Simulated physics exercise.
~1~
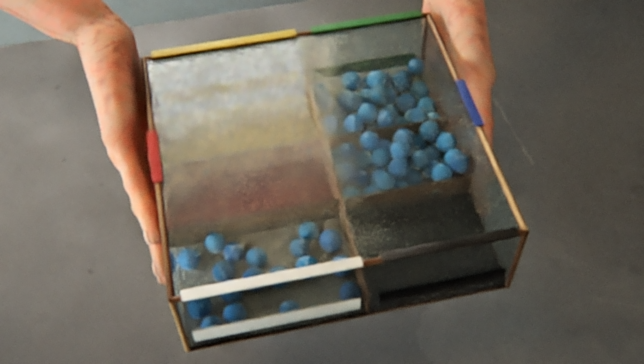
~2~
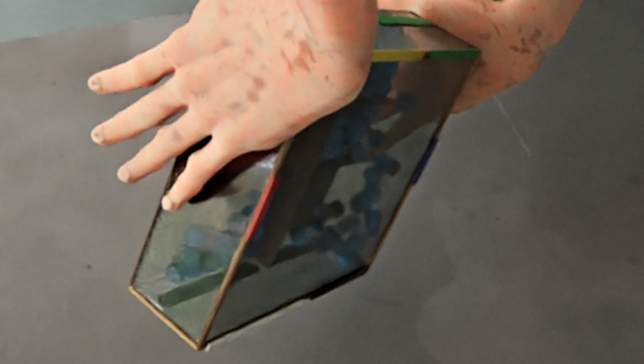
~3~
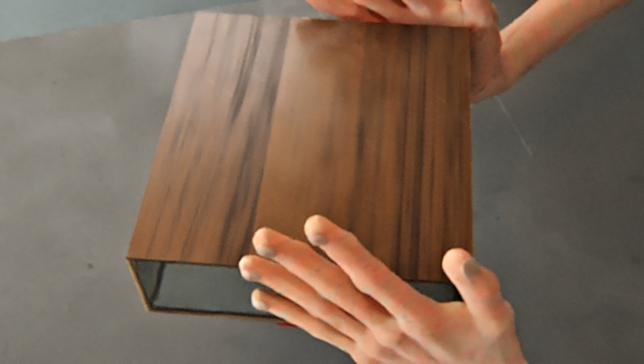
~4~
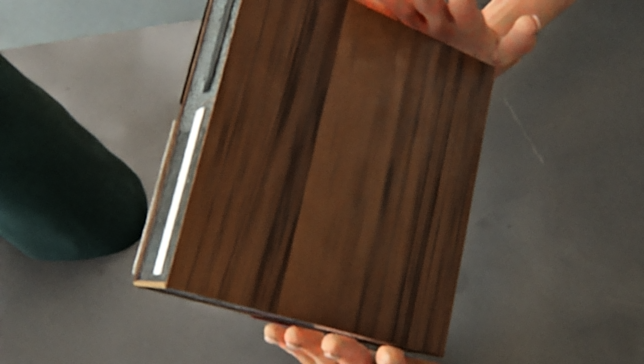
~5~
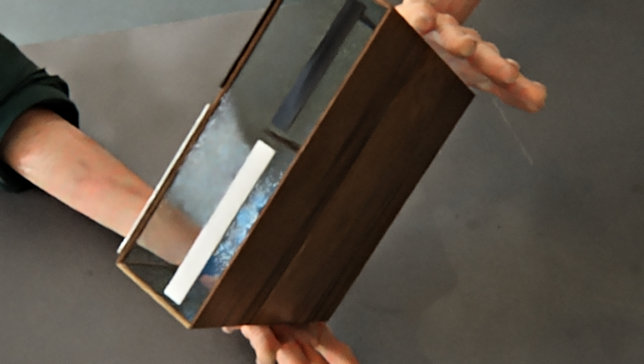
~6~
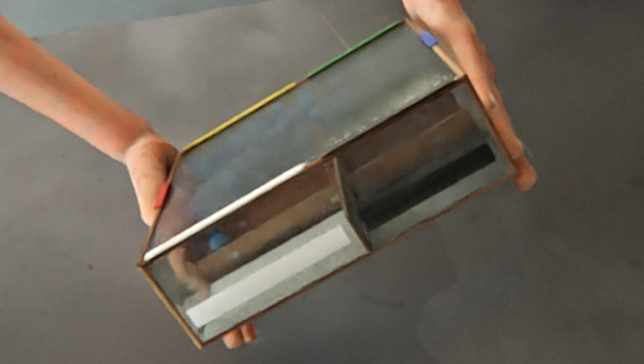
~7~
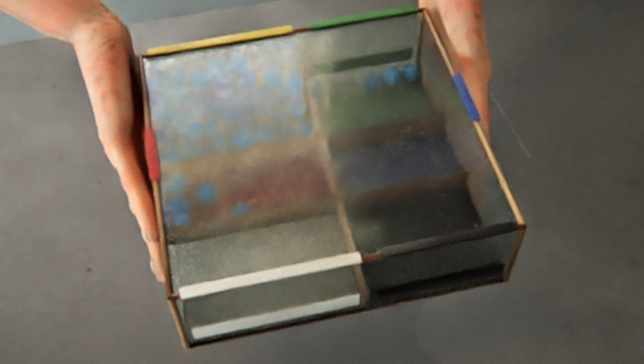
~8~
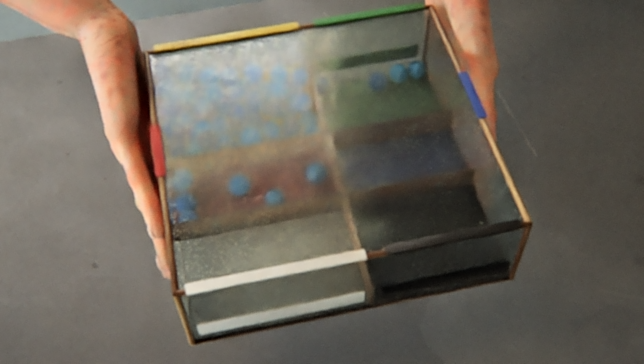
Blue balls shift inside a clear-lidded box as hands flip it over and back upright, ending mostly beside yellow.
